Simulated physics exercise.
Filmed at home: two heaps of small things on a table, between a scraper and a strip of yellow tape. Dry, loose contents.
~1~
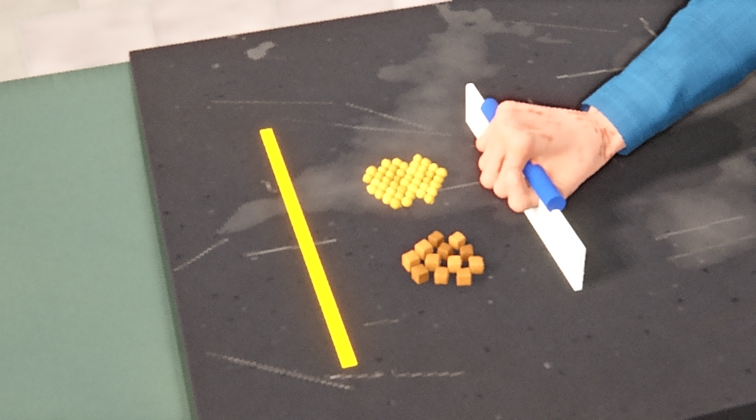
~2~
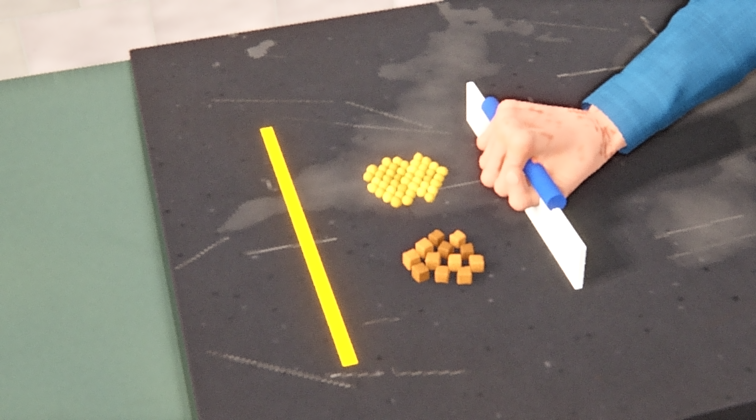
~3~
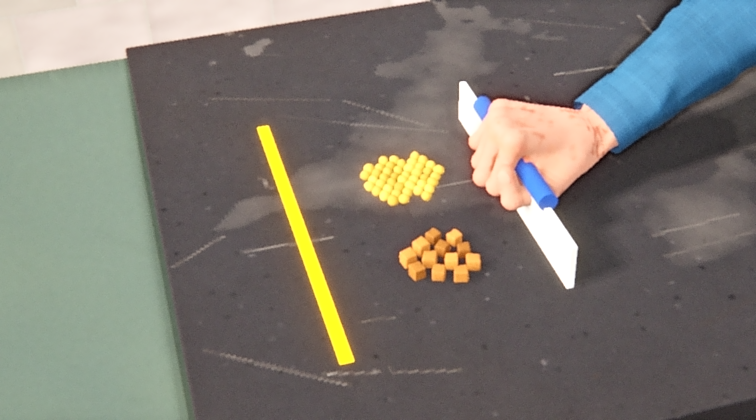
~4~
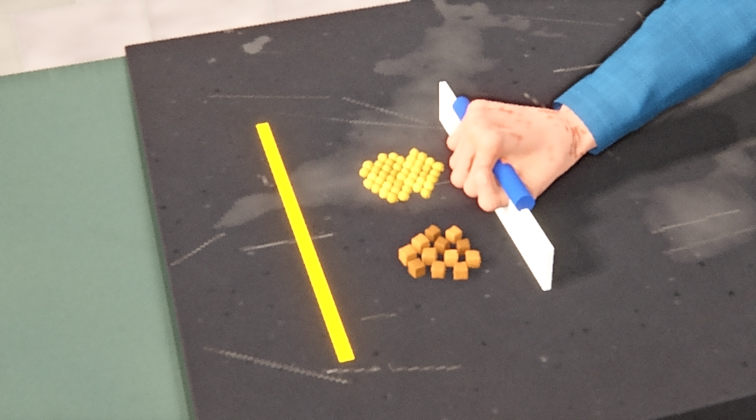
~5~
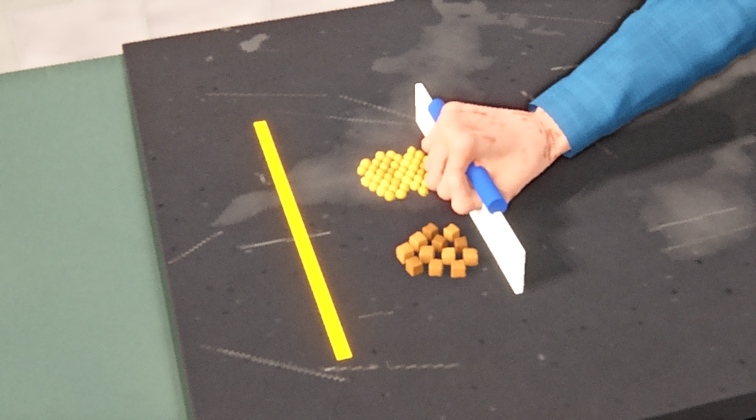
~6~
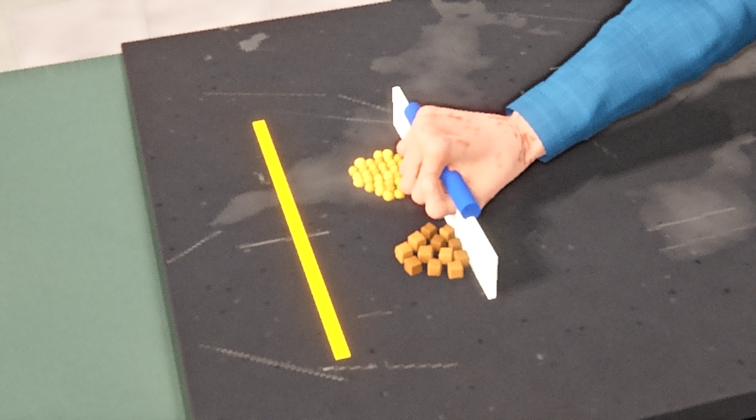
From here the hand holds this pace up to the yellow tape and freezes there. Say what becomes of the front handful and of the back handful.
Note. Front handful: No pieces fall. Back handful: No pieces fall.
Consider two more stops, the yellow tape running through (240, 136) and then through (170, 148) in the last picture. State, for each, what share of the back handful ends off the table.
About 0 percent the first time, about 40 percent the second.
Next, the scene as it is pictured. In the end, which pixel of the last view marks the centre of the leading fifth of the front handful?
Its middle rests roughly at (272, 282).
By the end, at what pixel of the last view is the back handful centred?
At the finish its centre is at about (253, 194) in the last picture.
Then, 0.54 s past the last view, scraper still moving, near (361, 178); front handful all on the table, its front near (354, 276); back handful all on the table, its front near (289, 188).
Then, 1.11 s past the last view, scraper stopped at the yellow tape; front handful all on the table, its front near (275, 293); back handful all on the table, its front near (225, 200).
Then, 1.39 s past the last view, scraper stopped at the yellow tape; front handful all on the table, its front near (275, 293); back handful all on the table, its front near (222, 200).
Finally, scraper stopped at the yellow tape; front handful all on the table, its front near (275, 293); back handful all on the table, its front near (222, 200).
